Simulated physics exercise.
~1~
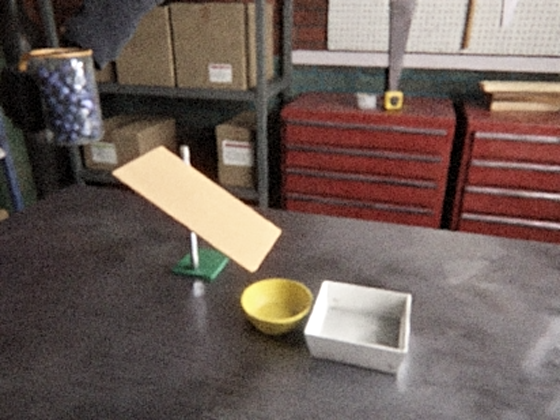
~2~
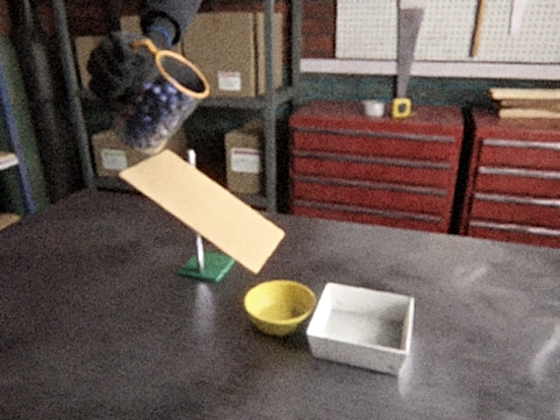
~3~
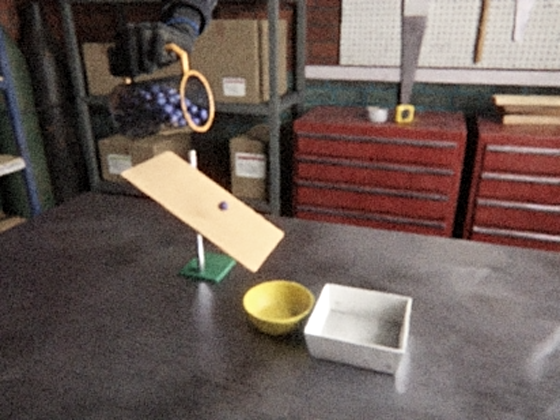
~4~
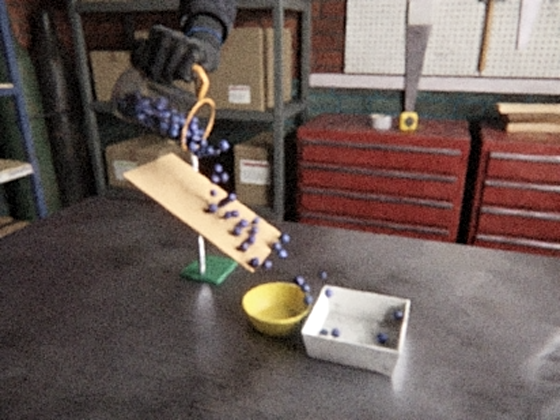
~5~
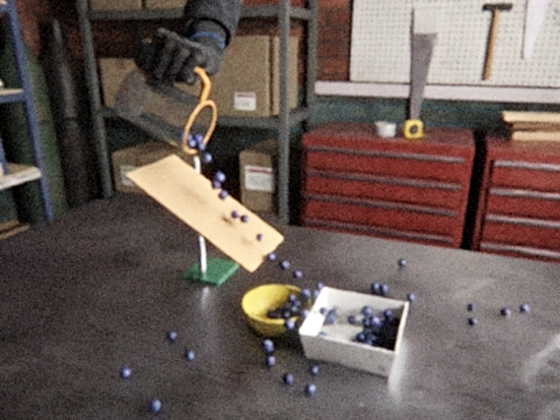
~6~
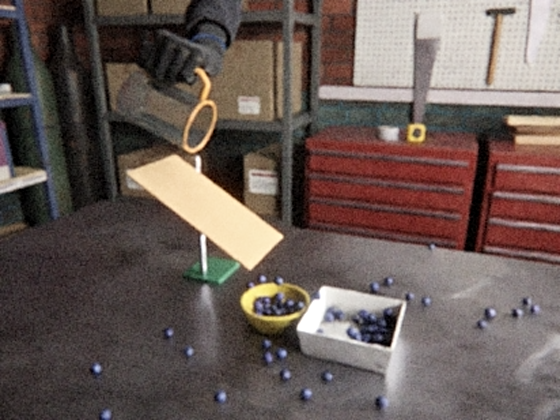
In a workshop, a gloved hand pours blueberries down a slope into two containers, scattering many.
